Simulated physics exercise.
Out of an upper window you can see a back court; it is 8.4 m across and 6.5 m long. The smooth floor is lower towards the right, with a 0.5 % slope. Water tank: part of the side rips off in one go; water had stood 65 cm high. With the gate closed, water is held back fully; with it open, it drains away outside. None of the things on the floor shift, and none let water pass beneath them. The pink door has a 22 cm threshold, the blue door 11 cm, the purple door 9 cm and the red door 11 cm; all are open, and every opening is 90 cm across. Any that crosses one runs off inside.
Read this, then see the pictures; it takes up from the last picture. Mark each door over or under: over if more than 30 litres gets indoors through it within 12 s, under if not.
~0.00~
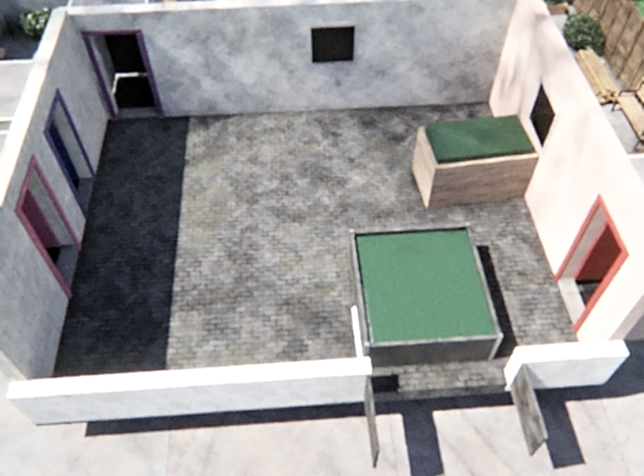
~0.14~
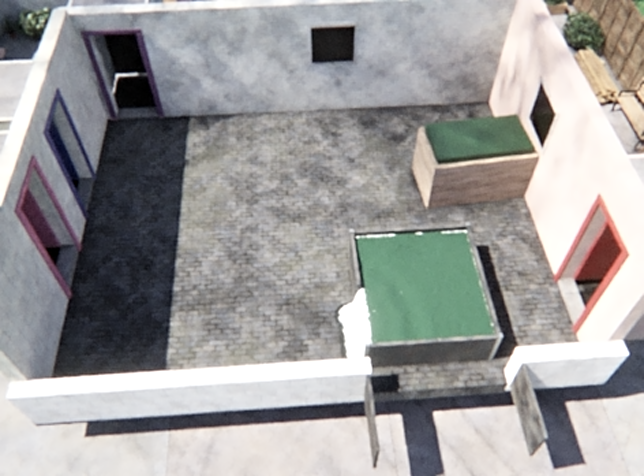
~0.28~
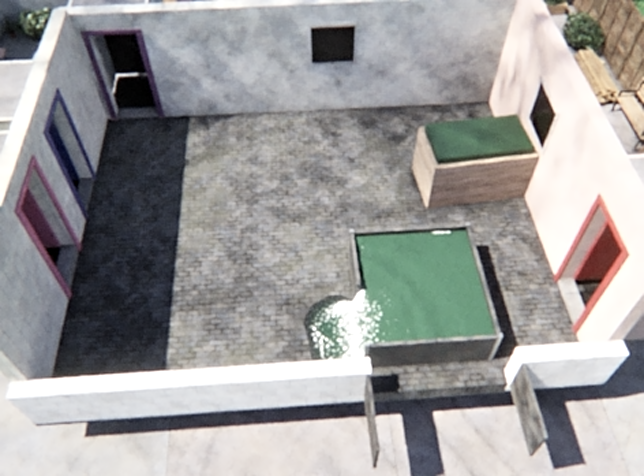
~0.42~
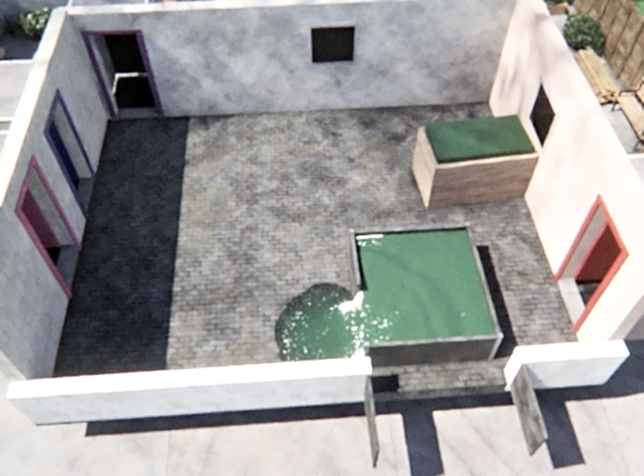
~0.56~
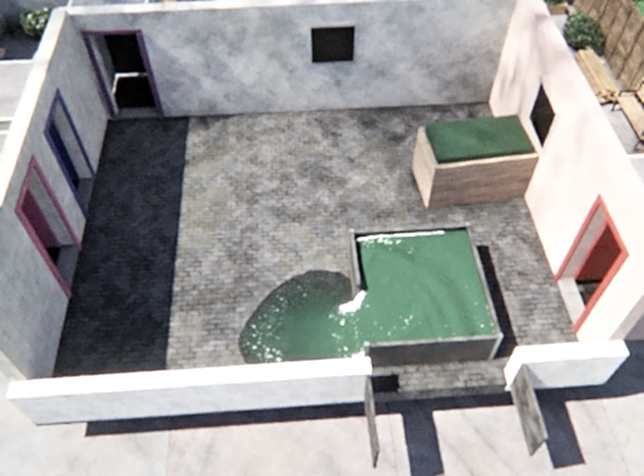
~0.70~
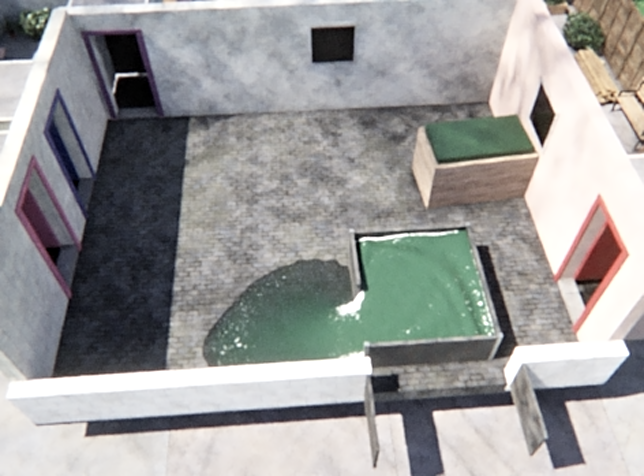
Pink door: Under, blue door: Under, purple door: Over, red door: Under.
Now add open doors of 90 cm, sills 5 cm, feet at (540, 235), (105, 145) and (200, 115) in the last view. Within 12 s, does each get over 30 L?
The first one doesn't reach it, the second one exceeds it, and the third one exceeds it.
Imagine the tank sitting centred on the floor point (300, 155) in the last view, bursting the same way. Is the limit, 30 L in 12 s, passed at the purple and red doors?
Lab note: Purple door limit exceeded; red door limit not exceeded.
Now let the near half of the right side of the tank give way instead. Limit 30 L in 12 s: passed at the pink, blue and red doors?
So pink ends up short of it, blue short of it, red past the limit.
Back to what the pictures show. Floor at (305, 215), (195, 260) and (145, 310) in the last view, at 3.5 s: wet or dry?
Untouched, soaked, soaked.
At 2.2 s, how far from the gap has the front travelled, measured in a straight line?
I'd put it close to 5.2 m.
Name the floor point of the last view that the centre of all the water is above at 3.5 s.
Balance point at about (263, 306).
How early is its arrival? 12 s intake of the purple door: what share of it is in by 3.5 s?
Share: ~ 0 %.
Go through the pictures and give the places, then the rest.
The first frame shows still water, 65 cm deep, in the water tank at (420, 283).
In the second frame, water pours out at (363, 328) and has run 0.6 m, to (345, 307); typically 9 cm deep outside, 65 cm at the water tank's back.
In the third frame, the front is at (313, 312), 0.9 m from the gap at (363, 330); 1.0 m2 of floor is under water; 65 cm left at the back of the water tank.
In the fourth frame, the front is at (282, 324), 1.3 m from the gap at (363, 330); 1.9 m2 of floor is under water; 65 cm left at the back of the water tank.
In the fifth frame, the front is at (245, 336), 1.9 m from the gap at (363, 330); 3.0 m2 of floor is under water; 64 cm left at the back of the water tank.
In the sixth frame, water pours out at (363, 330) and has run 2.5 m, to (208, 351); typically 6 cm deep outside, 60 cm at the water tank's back.
After 1.4 s water covers 20 % of the floor and is deepest (34 cm) near (350, 349); pink door not reached, blue door not reached, purple door not reached, red door not reached.
After 2.2 s water covers 30 % of the floor and is deepest (36 cm) near (66, 367); pink door 7 cm at the sill, 0 L in, blue door not reached, purple door not reached, red door not reached.
After 3.5 s water covers 35 % of the floor and is deepest (26 cm) near (101, 365); pink door 21 cm at the sill, 1 L in, blue door 11 cm at the sill, 0 L in, purple door not reached, red door not reached.
After 7.0 s water covers 60 % of the floor and is deepest (15 cm) near (104, 141); pink door 11 cm at the sill, 2 L in, blue door 7 cm at the sill, 0 L in, purple door 15 cm at the sill, 101 L in, red door not reached.
After 12.0 s water covers 80 % of the floor and is deepest (14 cm) near (452, 107); pink door 5 cm at the sill, 2 L in, blue door 5 cm at the sill, 0 L in, purple door 8 cm at the sill, 137 L in, red door not reached.
